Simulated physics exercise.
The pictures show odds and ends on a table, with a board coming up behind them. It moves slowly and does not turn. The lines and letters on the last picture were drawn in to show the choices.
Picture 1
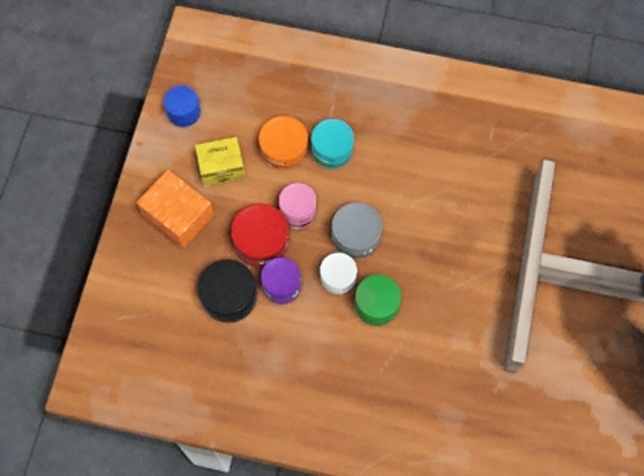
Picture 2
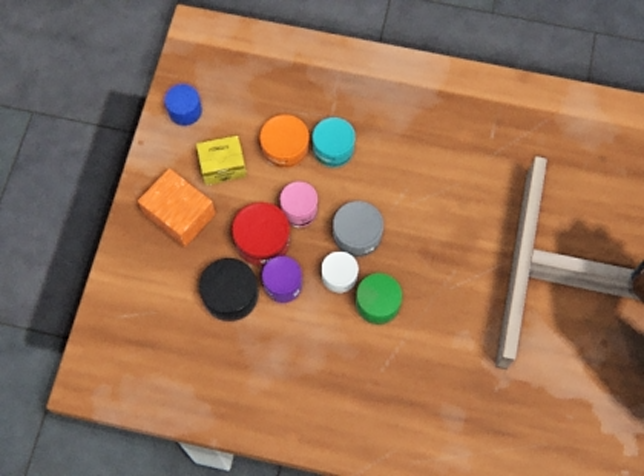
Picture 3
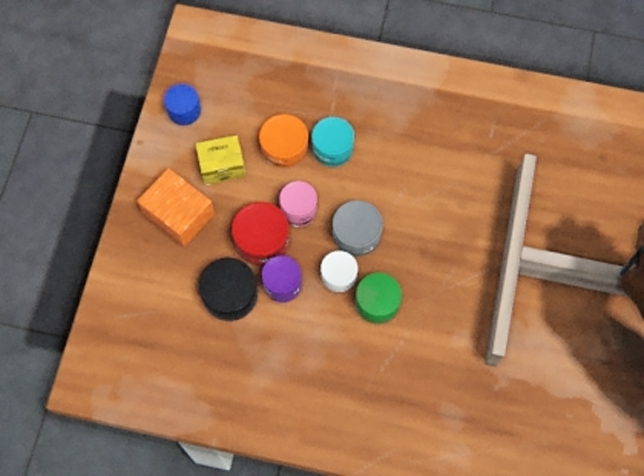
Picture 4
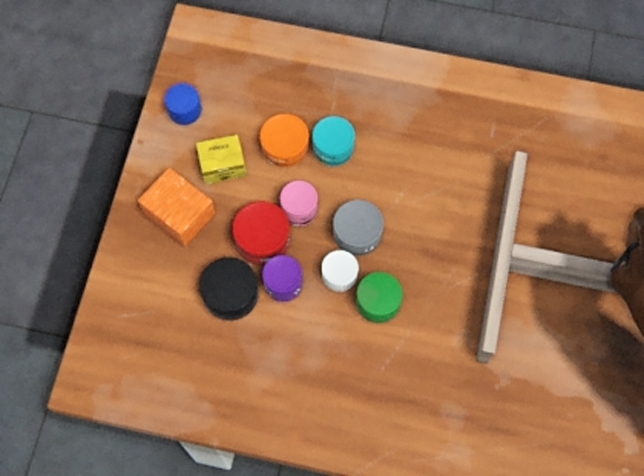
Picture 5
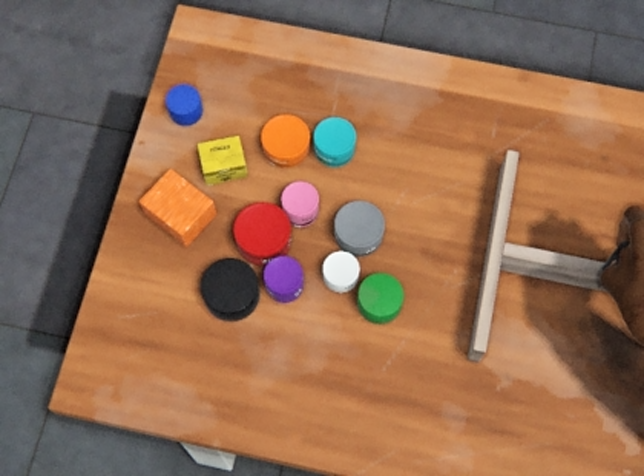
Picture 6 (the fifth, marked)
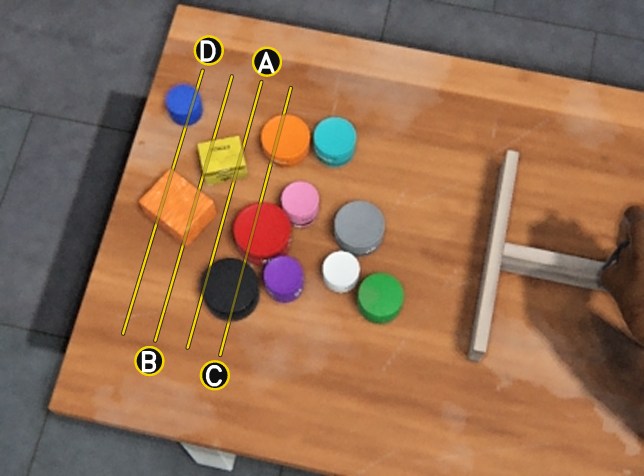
At the start, round containers in many colours, a yellow box and an orange block sit on the left of a wooden table, with a long-handled board upright at the right. The board then slides slowly a short way left, a dark shape following at its handle, while the objects stay still, untouched.
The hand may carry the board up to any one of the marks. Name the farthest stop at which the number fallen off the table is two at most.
As far as mark B.
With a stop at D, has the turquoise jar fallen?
No.
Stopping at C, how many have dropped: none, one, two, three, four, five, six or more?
In all, none.
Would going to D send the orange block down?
Yes.
On the marked copy, A at (226, 208); B at (196, 202); C at (257, 214); D at (165, 195).
Taking B. A third of the way, board (386, 224); green tin (343, 293); white jar (322, 262).
Two thirds of the way, board (278, 202); orange block (157, 202); black pot (153, 300).
When it is over, board (196, 186); orange block over the edge; blue pot (151, 102); one fallen.
As for the rest, A is within the limit but short; C is within the limit but short; D drops five.
